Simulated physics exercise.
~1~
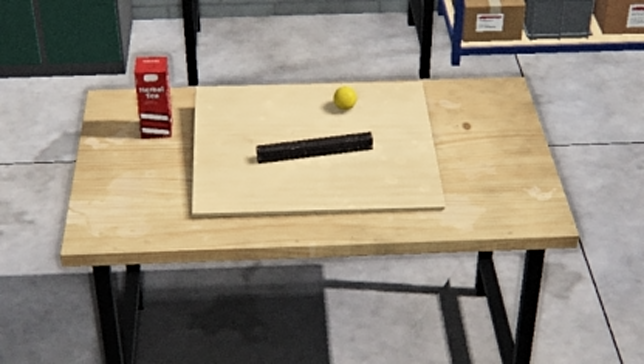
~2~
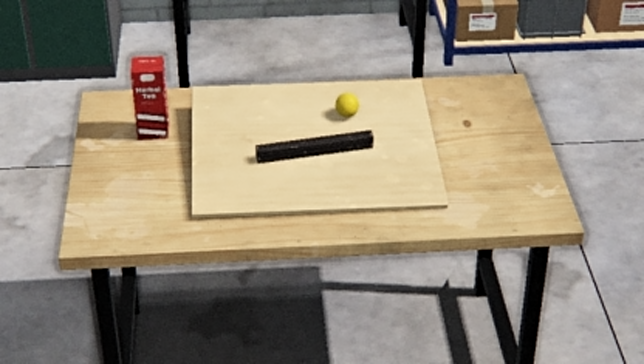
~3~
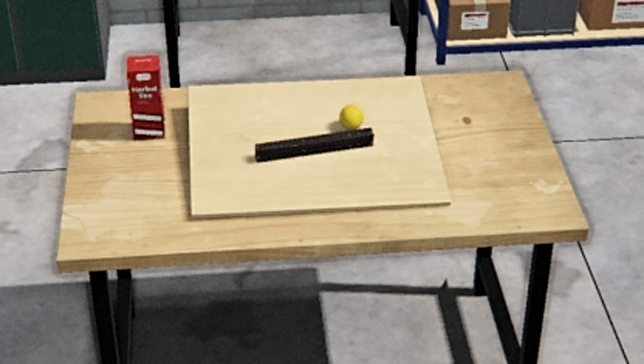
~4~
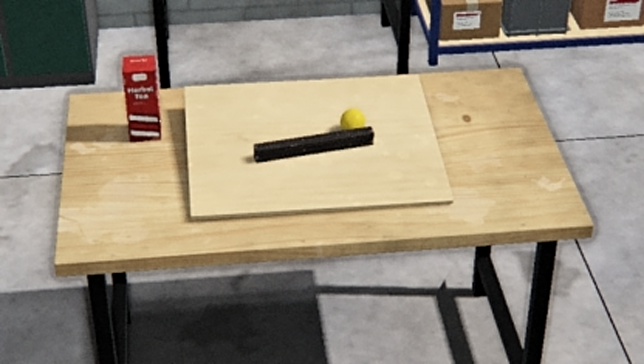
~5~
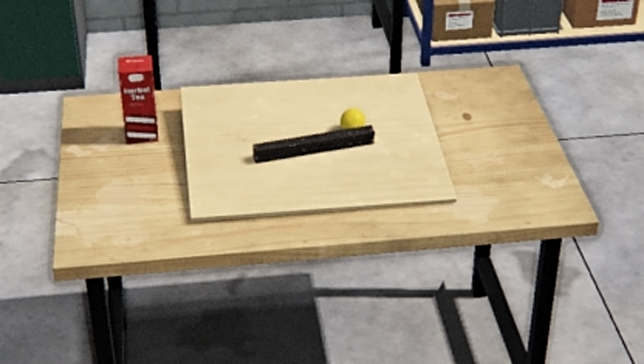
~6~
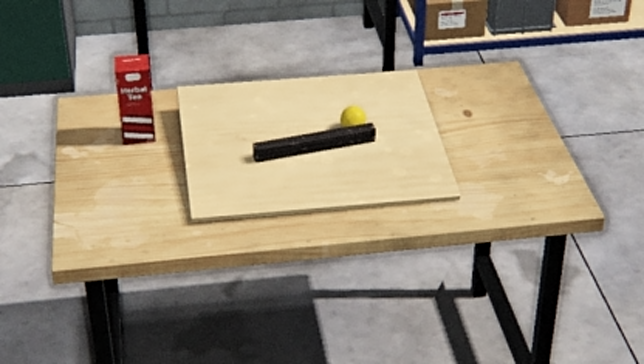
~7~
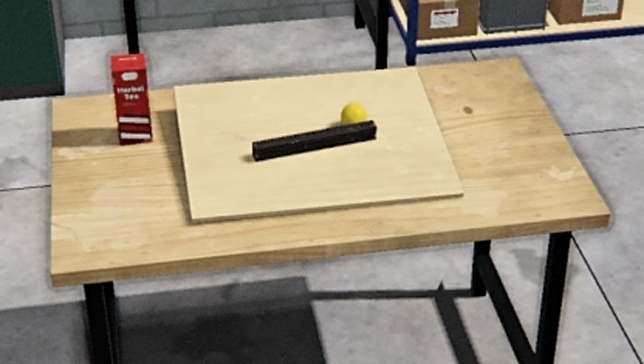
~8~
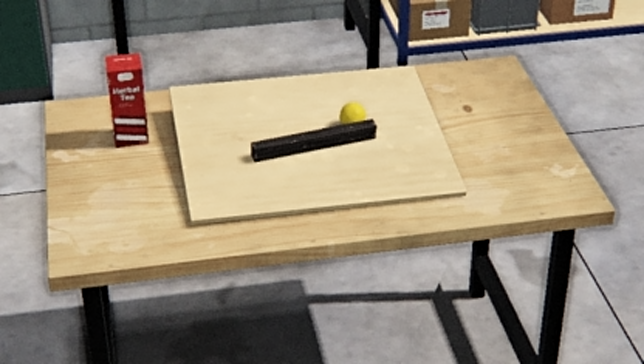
A yellow lemon rolled a short way down a pale, tilted board on a wooden table until it met a dark bar fixed across the slope, and it ended up resting against the bar while a red carton stood still nearby.
